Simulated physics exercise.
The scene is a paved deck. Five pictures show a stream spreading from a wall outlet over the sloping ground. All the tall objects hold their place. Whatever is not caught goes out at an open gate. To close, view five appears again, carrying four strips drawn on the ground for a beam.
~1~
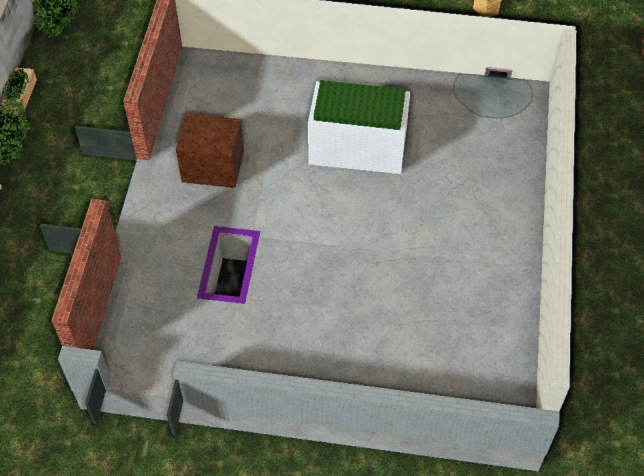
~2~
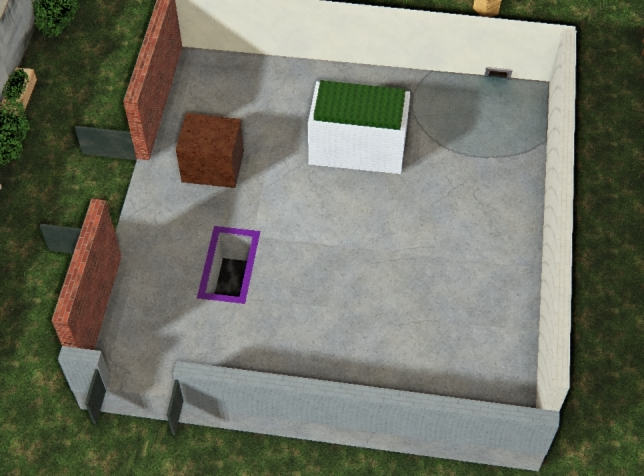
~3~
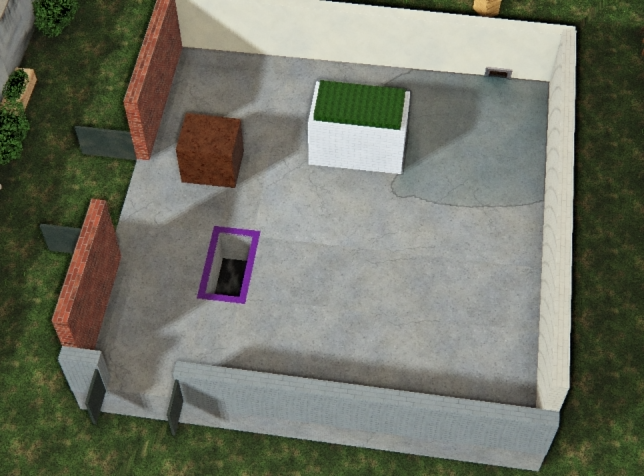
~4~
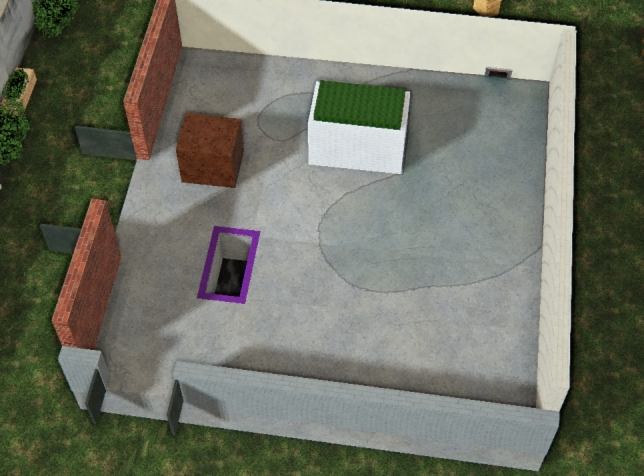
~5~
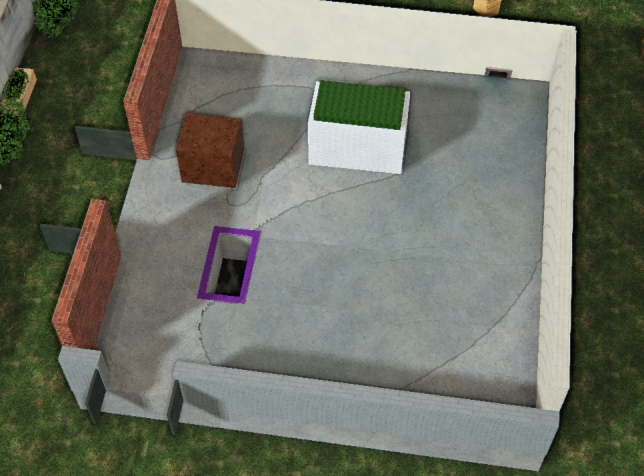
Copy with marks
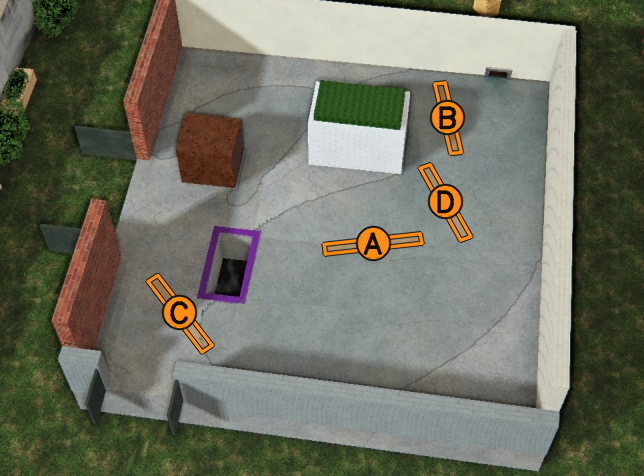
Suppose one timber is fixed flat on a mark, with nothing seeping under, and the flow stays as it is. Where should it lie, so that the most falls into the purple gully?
Best: A.
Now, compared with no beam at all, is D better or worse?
Worse.
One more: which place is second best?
Place C.
On the marked copy, A from (324, 249) to (421, 238); B from (439, 83) to (456, 152); C from (152, 278) to (207, 348); D from (425, 166) to (465, 238).
With A, about 32 % of the stream goes into the purple gully, about 68 % out by the gates.
With B, about 9 % of the stream goes into the purple gully, about 91 % out by the gates.
With C, about 19 % of the stream goes into the purple gully, about 80 % out by the gates.
With D, about 8 % of the stream goes into the purple gully, about 92 % out by the gates.
